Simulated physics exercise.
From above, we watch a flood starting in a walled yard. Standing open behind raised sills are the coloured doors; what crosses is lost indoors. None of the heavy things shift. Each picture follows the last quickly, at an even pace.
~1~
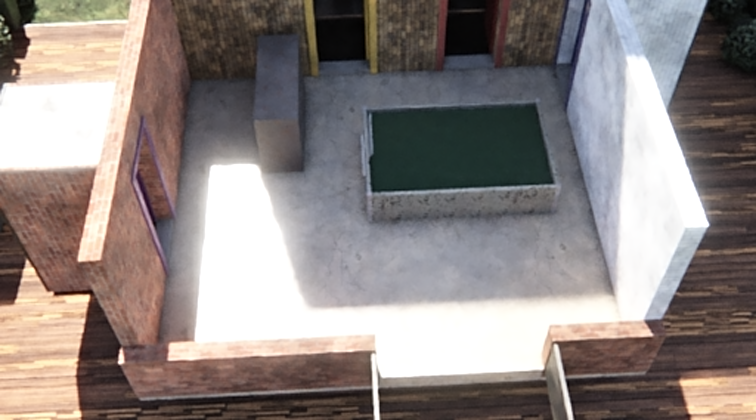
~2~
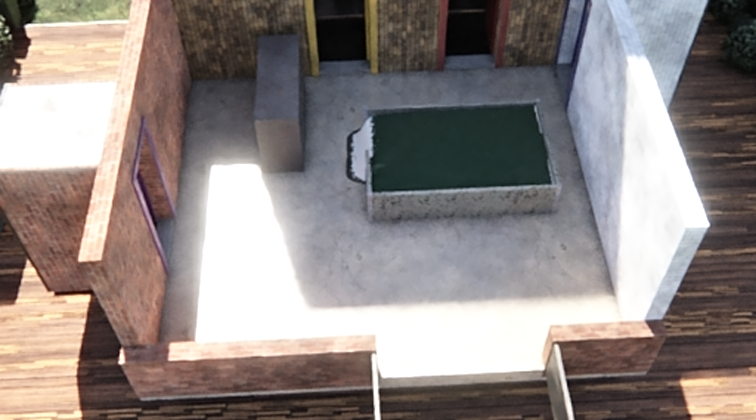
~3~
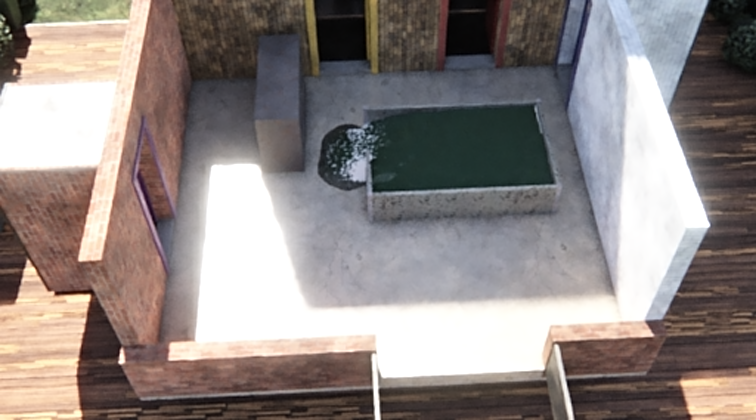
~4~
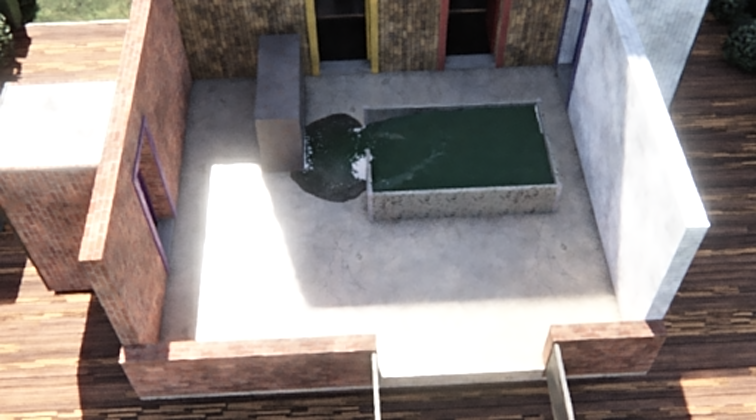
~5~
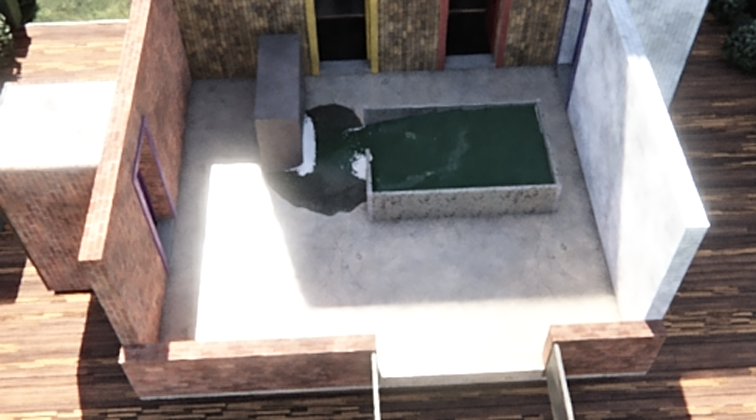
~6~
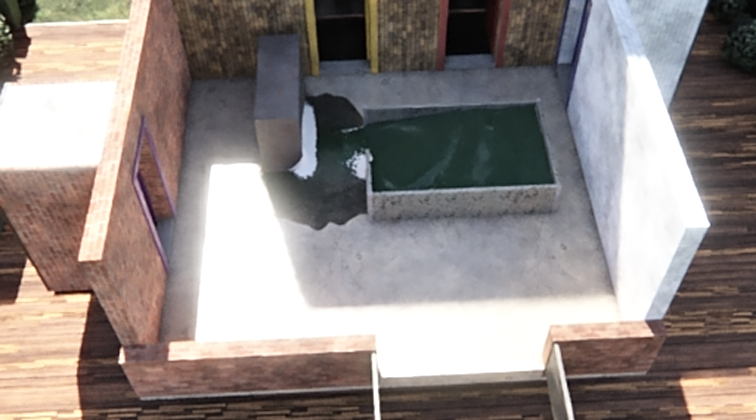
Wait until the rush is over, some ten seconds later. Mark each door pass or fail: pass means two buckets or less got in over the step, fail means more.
Red door - pass, purple door - fail, blue door - pass, yellow door - fail.
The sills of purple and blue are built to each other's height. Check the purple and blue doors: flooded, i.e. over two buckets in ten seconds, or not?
Door by door, the purple one admits less and the blue one admits more.
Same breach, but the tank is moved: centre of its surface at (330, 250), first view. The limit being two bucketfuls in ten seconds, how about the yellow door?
My answer is that the yellow door ends up beneath.
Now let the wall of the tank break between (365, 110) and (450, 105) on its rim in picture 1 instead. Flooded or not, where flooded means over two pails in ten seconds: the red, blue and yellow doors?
So, taking them in turn: Red door tops the limit, blue door tops the limit, yellow door tops the limit.
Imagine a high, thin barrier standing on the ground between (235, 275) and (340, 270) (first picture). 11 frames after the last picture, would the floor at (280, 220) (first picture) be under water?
Spot check: Submerged.
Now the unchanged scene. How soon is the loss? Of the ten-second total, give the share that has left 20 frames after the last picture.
Log: Around 40 %, estimated.
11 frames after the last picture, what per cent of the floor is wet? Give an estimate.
About 35 per cent.
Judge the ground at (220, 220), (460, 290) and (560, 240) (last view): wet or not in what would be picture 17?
Result, in the order given: Wetted / not wetted / not wetted.
A moment on, water covers 15 % of the floor; the red door not reached, the purple door not reached, the blue door not reached, the yellow door under two buckets in.
Next, water covers 35 % of the floor; the red door not reached, the purple door under two buckets in, the blue door not reached, the yellow door over two buckets in.
Then, water covers 60 % of the floor; the red door wet at the sill, nothing in, the purple door over two buckets in, the blue door not reached, the yellow door far over two buckets in.
Later, water covers 75 % of the floor; the red door wet at the sill, nothing in, the purple door over two buckets in, the blue door wet at the sill, nothing in, the yellow door far over two buckets in.
In the end, water covers 95 % of the floor; the red door wet at the sill, nothing in, the purple door over two buckets in, the blue door wet at the sill, nothing in, the yellow door far over two buckets in.
